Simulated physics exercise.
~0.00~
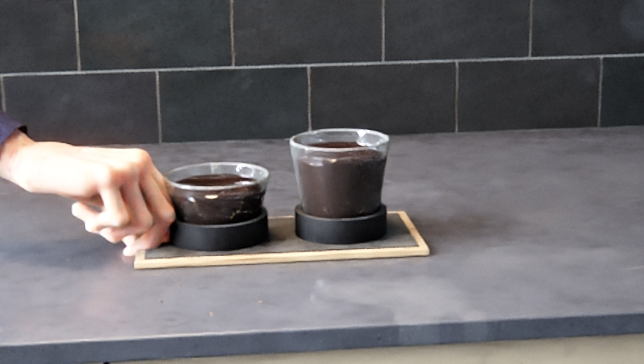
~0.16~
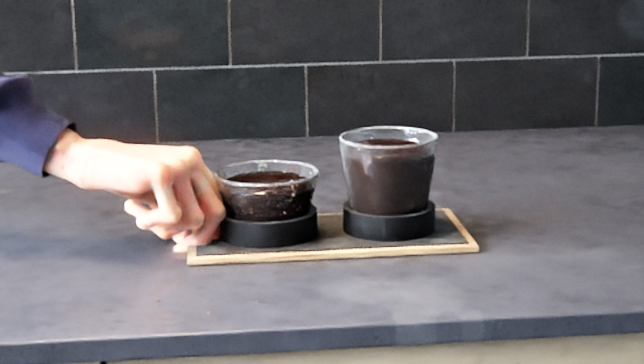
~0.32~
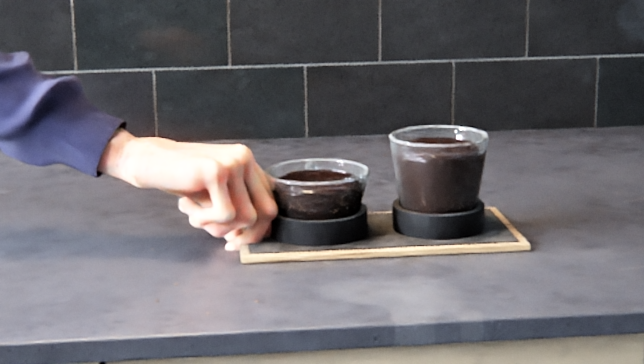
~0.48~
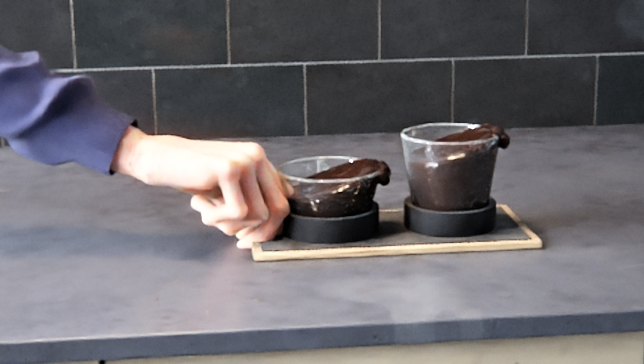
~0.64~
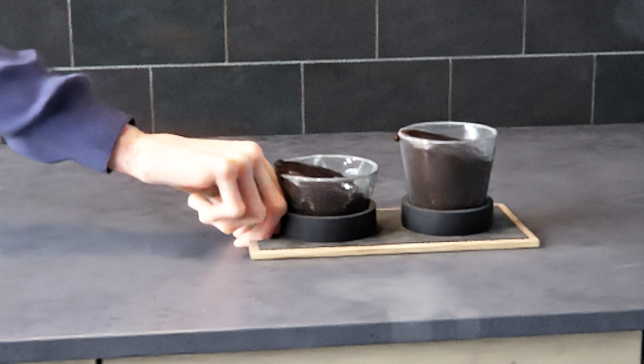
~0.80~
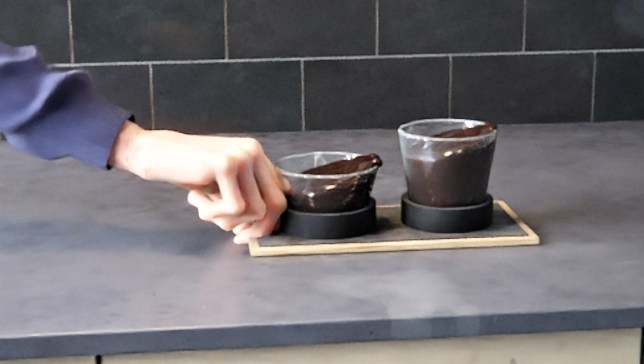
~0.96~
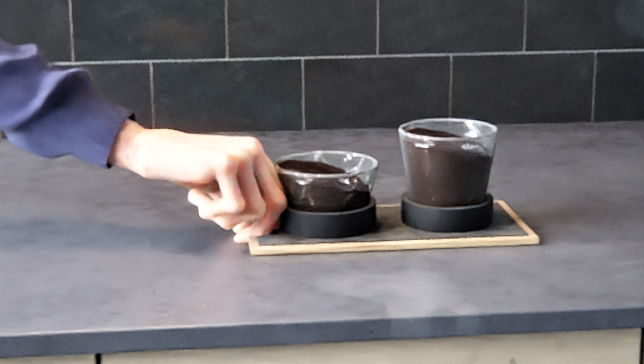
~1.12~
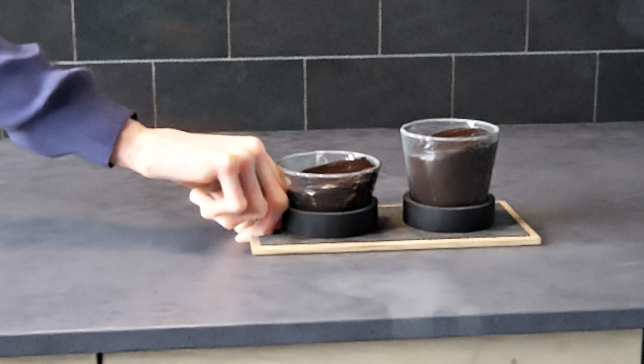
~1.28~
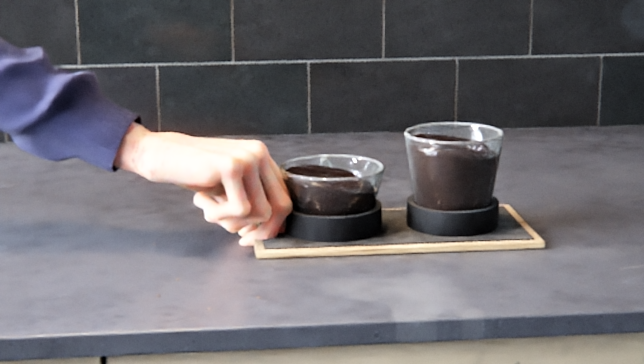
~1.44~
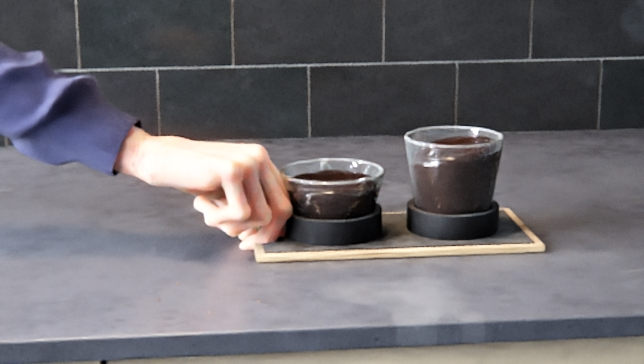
A hand slides a tray with two glasses of dark coffee right, then stops, sloshing them.
